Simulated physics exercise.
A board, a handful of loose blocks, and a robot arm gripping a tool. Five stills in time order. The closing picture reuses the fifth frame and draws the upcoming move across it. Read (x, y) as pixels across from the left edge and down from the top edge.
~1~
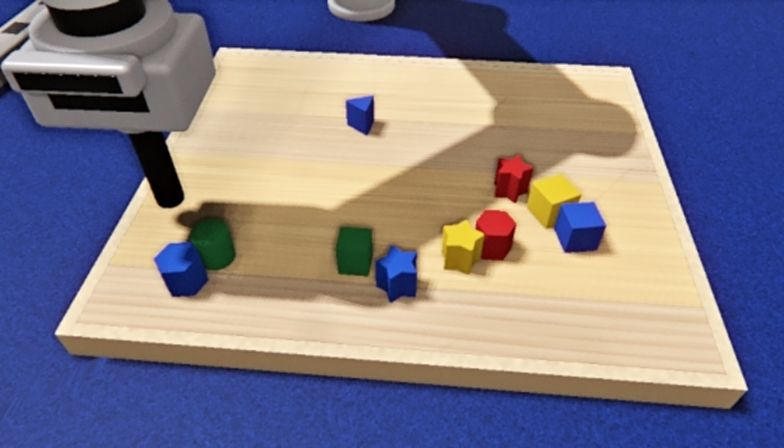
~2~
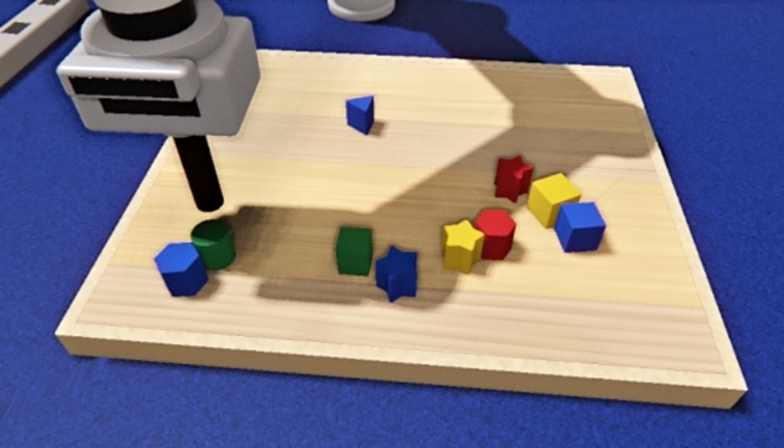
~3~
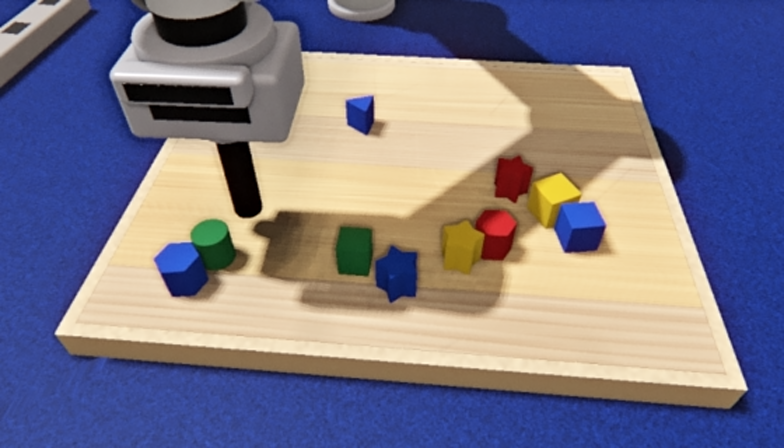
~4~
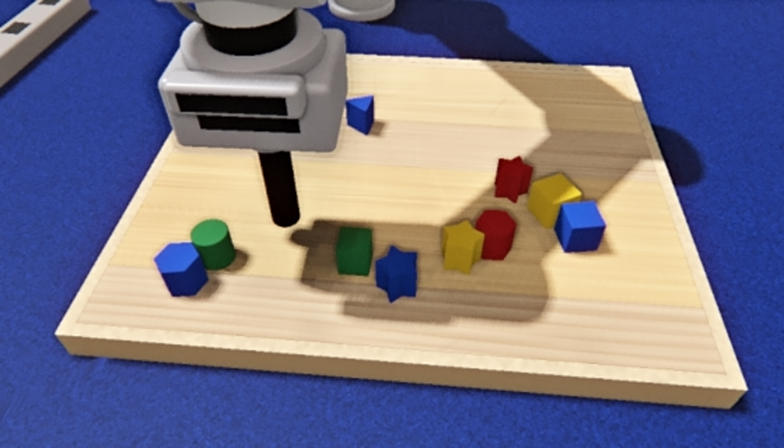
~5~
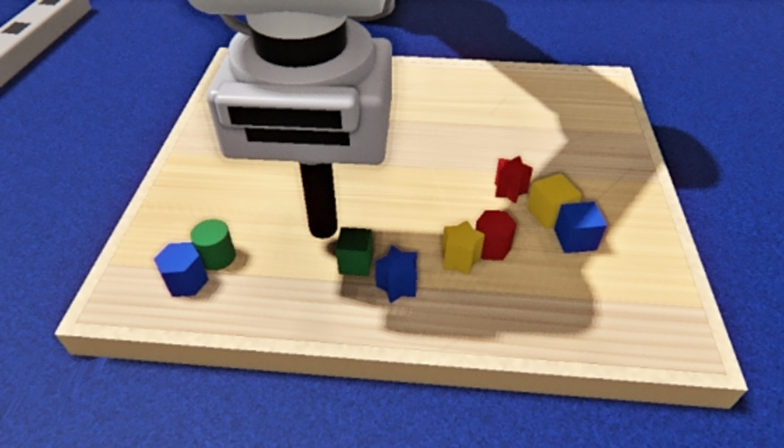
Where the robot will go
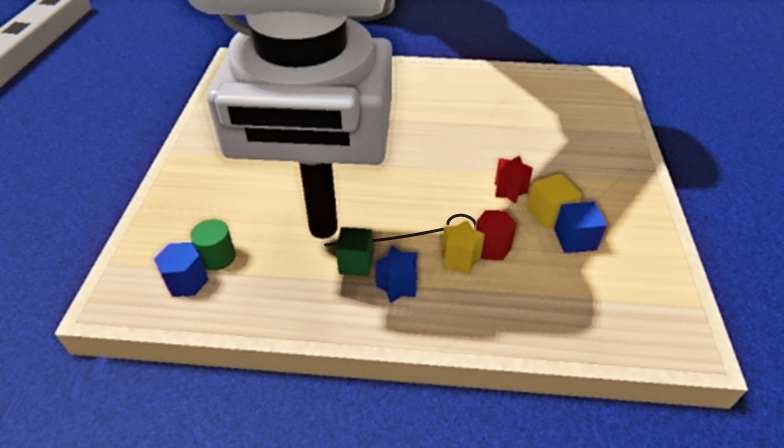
A robot arm moves its black tool rightward across the board while the blocks stay still.
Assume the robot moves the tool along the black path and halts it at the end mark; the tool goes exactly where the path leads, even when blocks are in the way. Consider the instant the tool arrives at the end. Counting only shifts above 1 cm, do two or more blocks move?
That would be a no.
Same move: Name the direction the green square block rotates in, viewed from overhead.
It makes a clockwise turn.
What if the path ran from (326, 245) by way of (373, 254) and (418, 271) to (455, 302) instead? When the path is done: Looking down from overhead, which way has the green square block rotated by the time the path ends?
Its rotation is clockwise.
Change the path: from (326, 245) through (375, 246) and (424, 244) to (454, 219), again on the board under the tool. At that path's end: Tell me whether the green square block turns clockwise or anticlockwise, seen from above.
My prediction: CW.
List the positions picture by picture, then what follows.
The first frame shows tool tip at (172, 201); block tops, green square block at (354, 238); red six-sided block at (497, 222).
The second frame shows tool at (211, 205); blocks unchanged.
The third frame shows tool at (249, 210); blocks unchanged.
The fourth frame shows tool at (287, 219); blocks unchanged.
The fifth frame shows tool at (324, 230); green square block at (354, 238); red six-sided block at (497, 222).
Path on the board, from (326, 245) over (373, 241) and (418, 234) to (462, 225).
What follows on the original path. One third of the way, tool at (373, 226); green square block at (370, 240), turned 60° clockwise.
Two thirds of the way, tool at (419, 219); green square block at (370, 240), turned 65° clockwise.
At the end, tool at (464, 210); green square block at (370, 240), turned 65° clockwise; red six-sided block in place.
